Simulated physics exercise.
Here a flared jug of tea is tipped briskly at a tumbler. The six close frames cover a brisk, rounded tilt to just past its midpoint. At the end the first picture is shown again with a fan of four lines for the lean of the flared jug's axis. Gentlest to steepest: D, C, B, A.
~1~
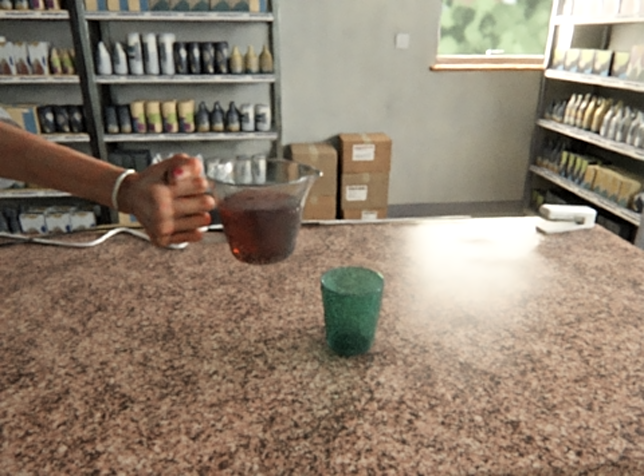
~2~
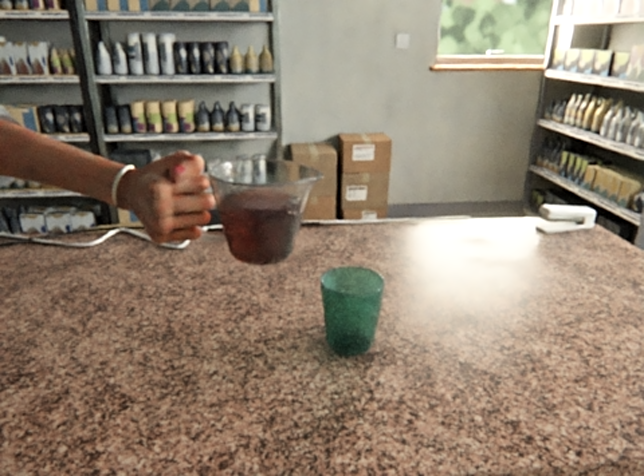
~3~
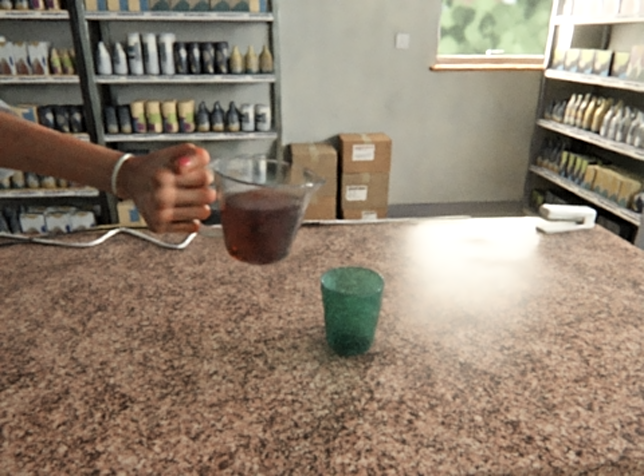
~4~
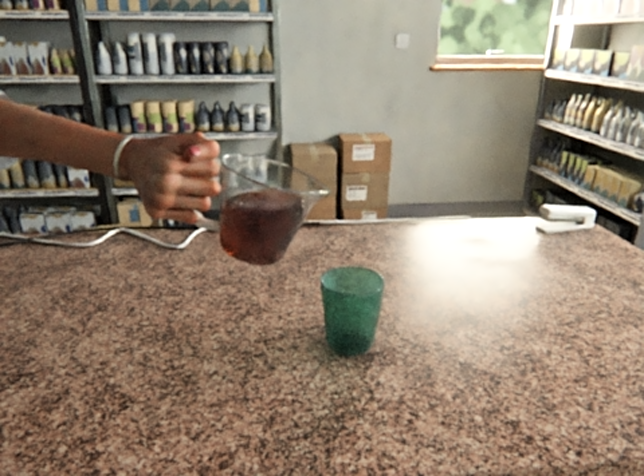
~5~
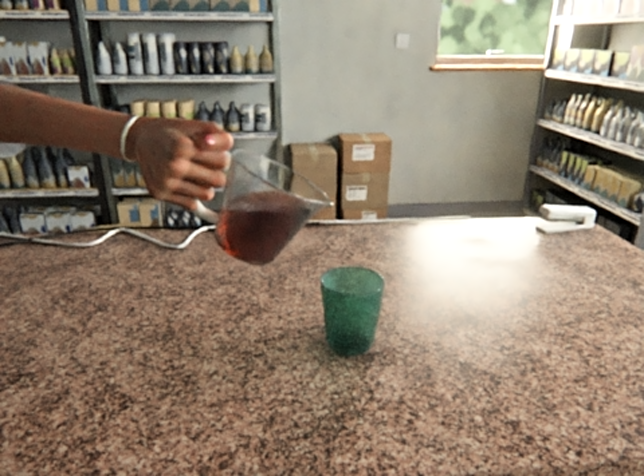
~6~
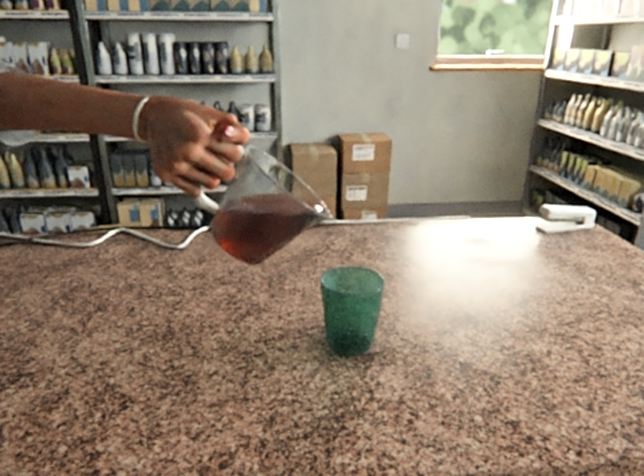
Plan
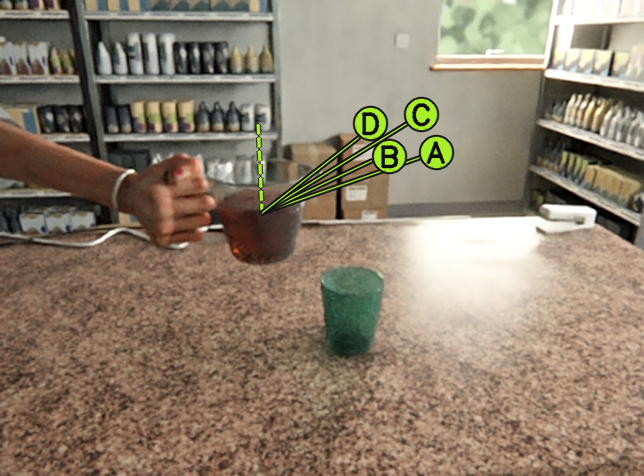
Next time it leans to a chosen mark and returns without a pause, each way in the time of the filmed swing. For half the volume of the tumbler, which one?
C beats the others.
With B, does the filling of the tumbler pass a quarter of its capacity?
Yes, clearly.
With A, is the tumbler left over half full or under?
Over.
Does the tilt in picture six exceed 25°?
Yes.
On the marked copy, A at (420, 157); B at (372, 160); C at (407, 123); D at (358, 137).
With A, the tumbler ends with about 77 % of what it can hold; 6 % of the tea is spilt.
With B, the tumbler ends with about 65 % of what it can hold; 3 % of the tea is spilt.
With C, the tumbler ends with about 51 % of what it can hold.
With D, the tumbler ends with about 34 % of what it can hold.
